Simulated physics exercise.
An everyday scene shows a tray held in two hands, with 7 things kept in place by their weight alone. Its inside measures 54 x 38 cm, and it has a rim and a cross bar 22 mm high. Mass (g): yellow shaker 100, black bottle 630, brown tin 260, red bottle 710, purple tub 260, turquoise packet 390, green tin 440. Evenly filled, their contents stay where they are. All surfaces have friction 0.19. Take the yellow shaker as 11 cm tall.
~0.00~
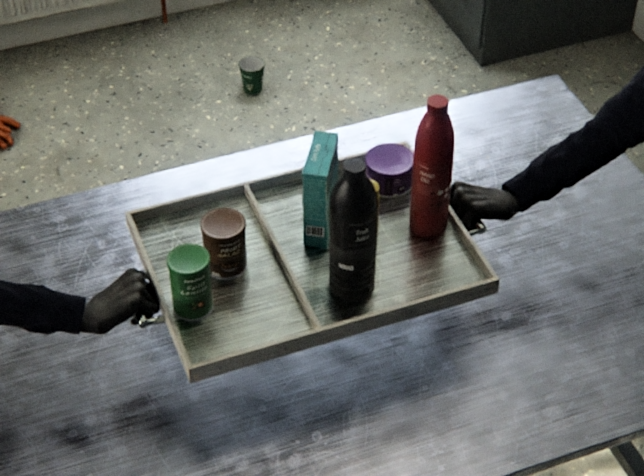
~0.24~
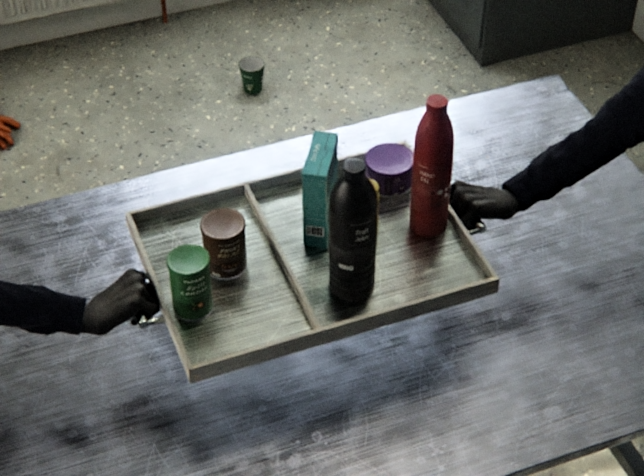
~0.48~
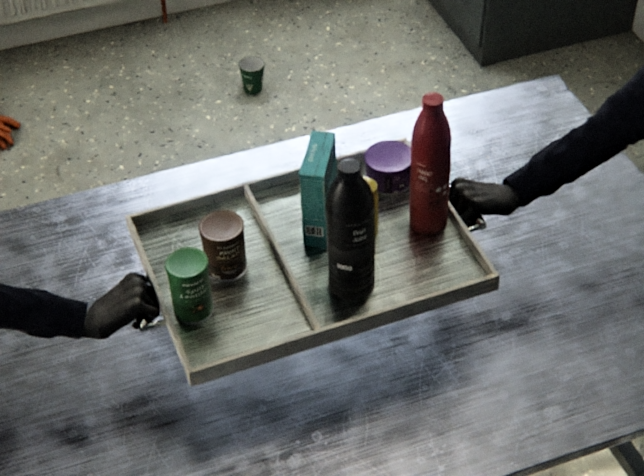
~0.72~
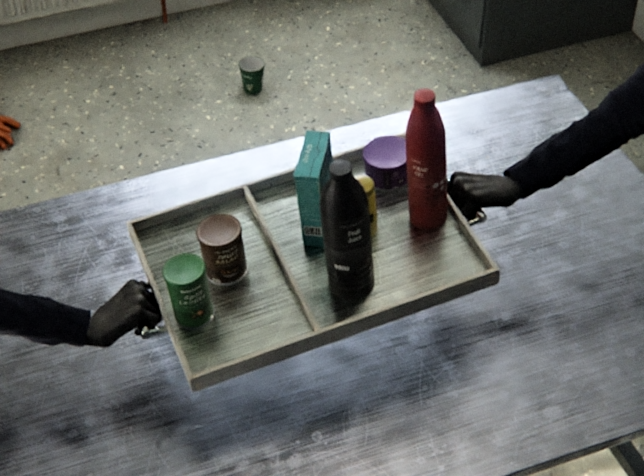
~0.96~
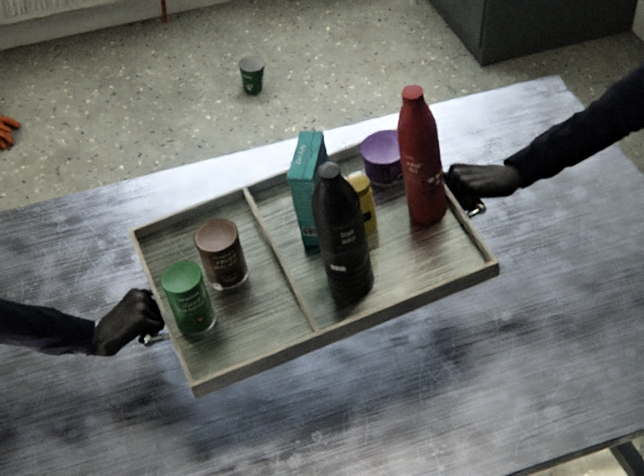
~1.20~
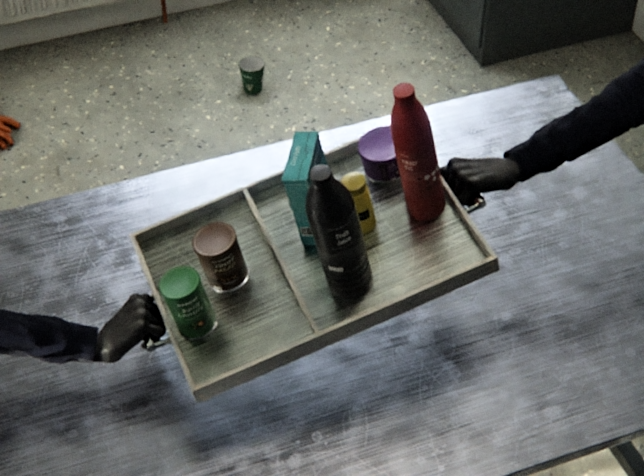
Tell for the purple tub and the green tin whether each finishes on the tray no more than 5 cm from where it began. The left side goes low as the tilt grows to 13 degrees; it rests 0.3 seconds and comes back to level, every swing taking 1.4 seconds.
Purple tub does not; green tin does.
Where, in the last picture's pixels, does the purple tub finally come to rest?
Roughly (312, 191).
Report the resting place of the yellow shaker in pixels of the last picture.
Close to pixel (239, 240) in the final view.
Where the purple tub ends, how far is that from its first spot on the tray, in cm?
Around 16 centimetres.
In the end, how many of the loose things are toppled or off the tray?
3.
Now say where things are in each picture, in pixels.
Tray level; purple tub (390, 171); green tin (191, 283), in the first frame.
Tray level; brown tin (224, 244); red bottle (432, 165), in the second frame.
Tilt 2°, left edge down; turquoise packet (319, 190), in the third frame.
Tilt 5°, left edge down; black bottle (346, 228); brown tin (223, 250), in the fourth frame.
Tilt 9°, left edge down; red bottle (420, 154); turquoise packet (313, 189), in the fifth frame.
Tilt 12°, left edge down; purple tub (385, 155); green tin (189, 303), in the sixth frame.
Around 1.60 s, tilt 13°, left edge down; purple tub shifted 3 cm near (368, 160); red bottle shifted 4 cm; turquoise packet shifted 4 cm.
Around 2.00 s, tilt 12°, left edge down; purple tub shifted 13 cm near (322, 181); red bottle shifted 14 cm; yellow shaker shifted 9 cm.
Around 2.40 s, tilt 8°, left edge down; purple tub shifted 16 cm near (307, 189); red bottle tipped 35° against what carries it; yellow shaker tipped 26° against what carries it.
Around 2.80 s, tilt 2°, left edge down; purple tub shifted 16 cm near (311, 190); yellow shaker on its side; red bottle tipped 68° against what carries it.
Finally (4.8 s), on their side or leaning hard on the tray, yellow shaker, red bottle and turquoise packet; not toppled but over 5 cm from the start, black bottle, brown tin and purple tub; the last one still in place (within 5 cm). In the last view, purple tub near (312, 191), green tin near (186, 285).
